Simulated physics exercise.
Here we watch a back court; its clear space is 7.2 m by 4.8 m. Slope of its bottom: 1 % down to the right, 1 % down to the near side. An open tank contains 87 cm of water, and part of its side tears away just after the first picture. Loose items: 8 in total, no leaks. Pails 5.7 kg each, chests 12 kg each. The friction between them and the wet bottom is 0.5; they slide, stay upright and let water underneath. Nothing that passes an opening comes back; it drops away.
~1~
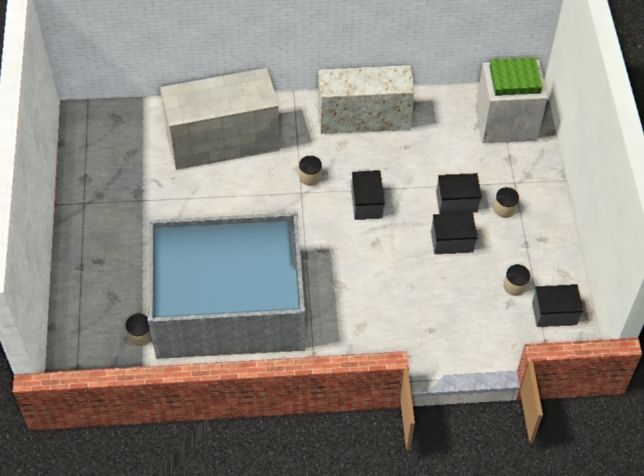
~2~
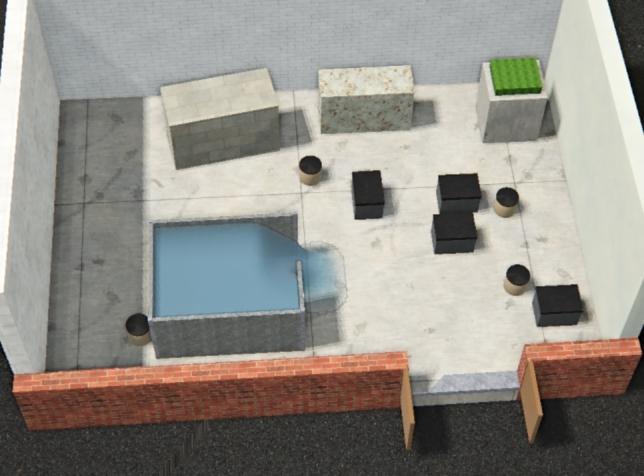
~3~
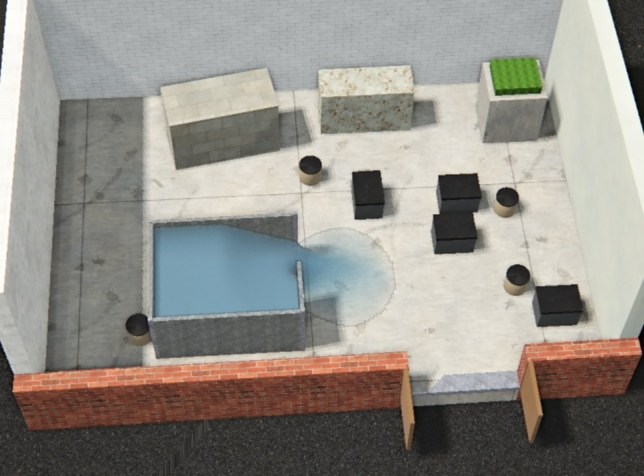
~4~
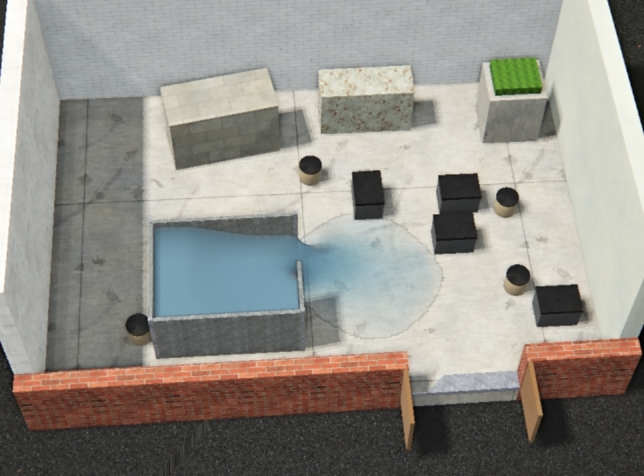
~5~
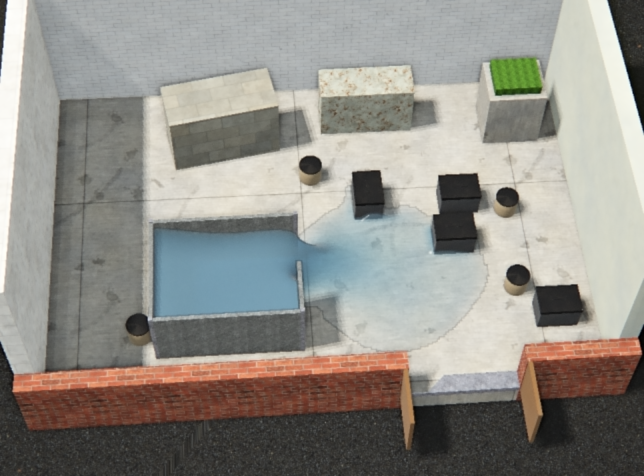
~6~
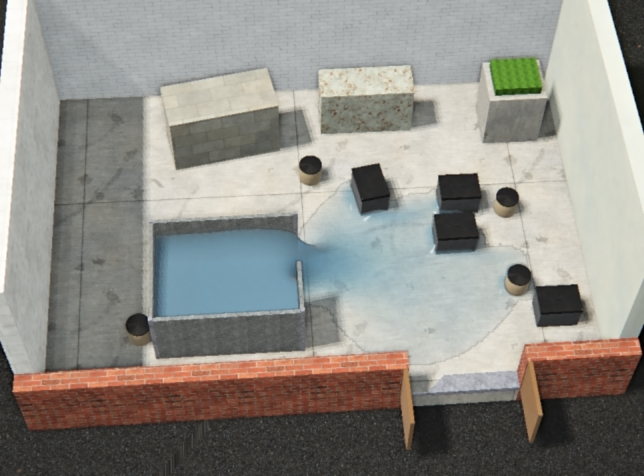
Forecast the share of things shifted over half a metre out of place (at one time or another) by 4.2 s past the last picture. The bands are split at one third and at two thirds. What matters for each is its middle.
It falls at two thirds or above.
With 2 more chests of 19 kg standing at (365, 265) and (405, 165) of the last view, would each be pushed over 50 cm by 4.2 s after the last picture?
Beyond it, beyond it.
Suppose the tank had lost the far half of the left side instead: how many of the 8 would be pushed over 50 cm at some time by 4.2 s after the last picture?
Then it comes to 1.
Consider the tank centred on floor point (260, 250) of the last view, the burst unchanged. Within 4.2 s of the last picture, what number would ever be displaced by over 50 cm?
Count: 6.
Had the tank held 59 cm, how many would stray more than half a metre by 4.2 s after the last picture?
In that case 6 of them.
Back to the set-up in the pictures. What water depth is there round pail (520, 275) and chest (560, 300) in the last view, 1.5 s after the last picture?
I'd put it at 18 cm and 23 cm respectively.
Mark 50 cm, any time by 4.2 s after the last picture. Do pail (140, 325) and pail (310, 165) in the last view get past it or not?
Result, in order: Below the line; below the line.
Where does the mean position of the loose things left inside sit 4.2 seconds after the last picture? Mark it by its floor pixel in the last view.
Centre of the remaining things: Roughly (416, 189).
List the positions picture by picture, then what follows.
The first picture shows a chest at (368, 187) rests on the ground; a chest at (455, 225) rests on the ground; water covers 2.6 m2; 0 of 8 have shifted.
The second picture shows a chest at (368, 187) rests on the ground; a chest at (455, 225), on the bottom; 3.1 m2 under water; 0 of 8 have shifted.
The third picture shows a chest at (368, 187), on the bottom; a chest at (455, 225), on the bottom; water covers 4.1 m2; 0 of 8 have shifted.
The fourth picture shows a chest at (368, 187) rests on the ground; a chest at (455, 225) rests on the ground; 5.3 m2 under water; 0 of 8 have shifted.
The fifth picture shows a chest at (368, 187), on the bottom; a chest at (455, 225) rests on the ground; 6.6 m2 under water; 0 of 8 have shifted.
The sixth picture shows a chest at (370, 181), on the bottom, 10 cm from its start; a chest at (456, 225), on the bottom; 8.2 m2 under water; 1 of 8 have shifted.
Then, 0.4 s after the last picture 1 of 8 are over 50 cm from their spots; 0 afloat.
Then, 1.5 s after the last picture 5 of 8 are over 50 cm from their spots; 5 afloat.
Then, 2.8 s after the last picture 5 of 8 are over 50 cm from their spots; 5 afloat.
Then, 4.2 s after the last picture 6 of 8 are over 50 cm from their spots, and 6 have been at some point; 4 afloat.
